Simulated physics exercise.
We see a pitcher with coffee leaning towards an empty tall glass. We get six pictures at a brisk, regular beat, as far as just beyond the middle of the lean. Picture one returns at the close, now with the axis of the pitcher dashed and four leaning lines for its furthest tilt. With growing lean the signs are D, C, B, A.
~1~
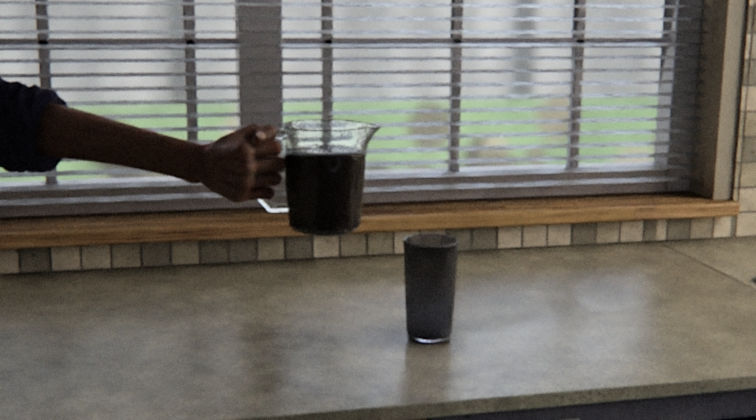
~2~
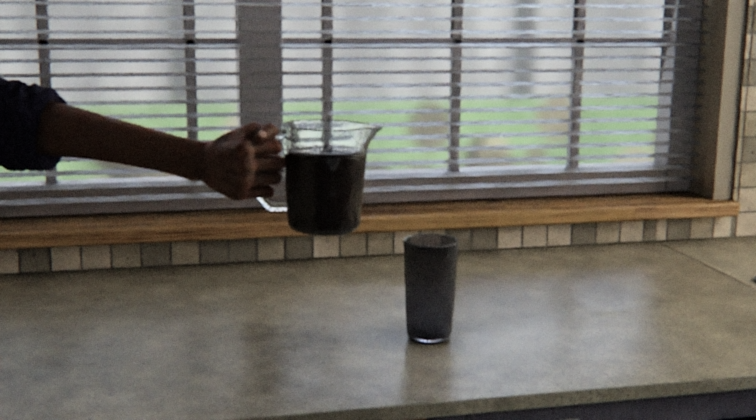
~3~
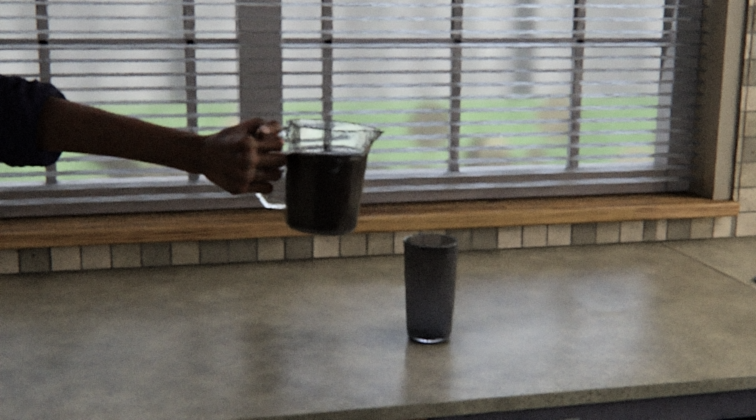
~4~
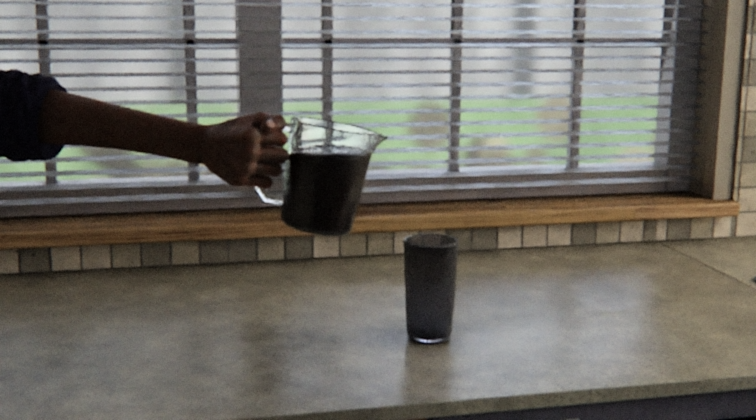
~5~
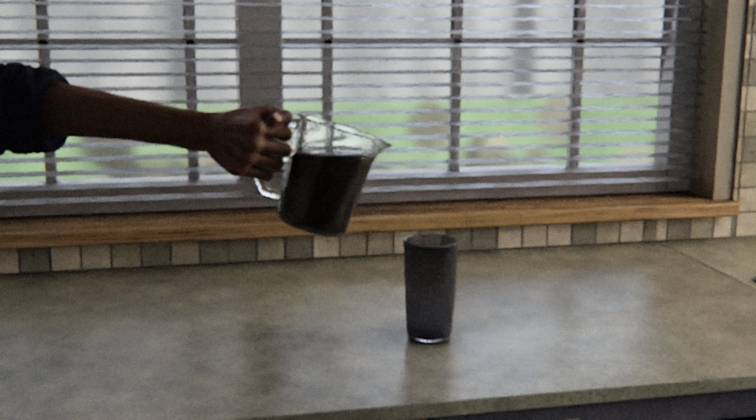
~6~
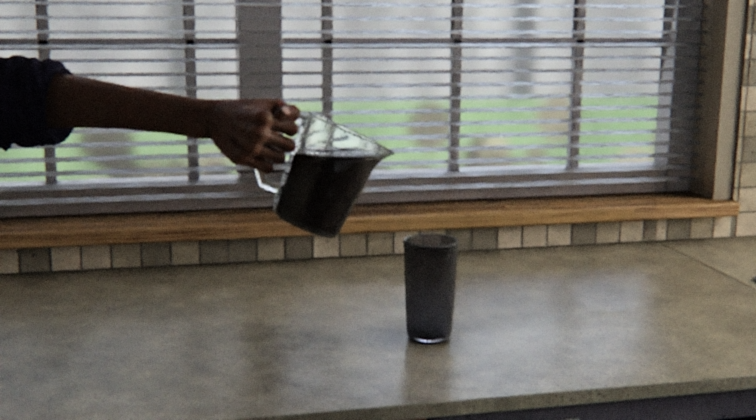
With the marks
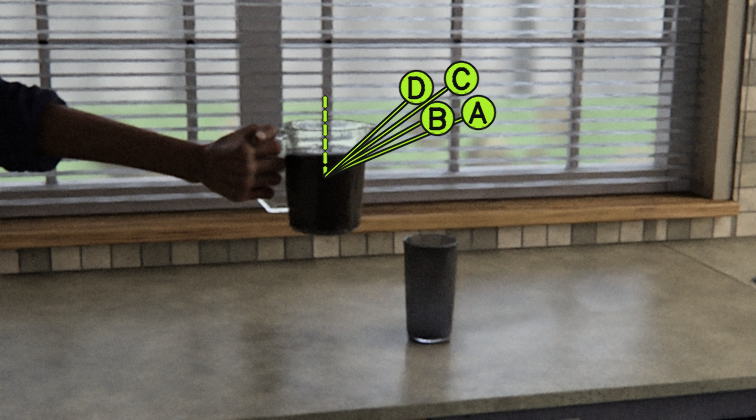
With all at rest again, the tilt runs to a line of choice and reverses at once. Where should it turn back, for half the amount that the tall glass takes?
The answer is mark C.
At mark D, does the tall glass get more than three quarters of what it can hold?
No.
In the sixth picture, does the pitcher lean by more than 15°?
Yes.
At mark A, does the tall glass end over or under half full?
Over.
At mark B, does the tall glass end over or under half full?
Over half.
On the marked copy, A at (462, 119); B at (420, 122); C at (447, 87); D at (406, 101).
For mark A, the tall glass ends with about 92 % of what it can hold.
For mark B, the tall glass ends with about 71 % of what it can hold.
For mark C, the tall glass ends with about 51 % of what it can hold.
For mark D, the tall glass ends with about 34 % of what it can hold.
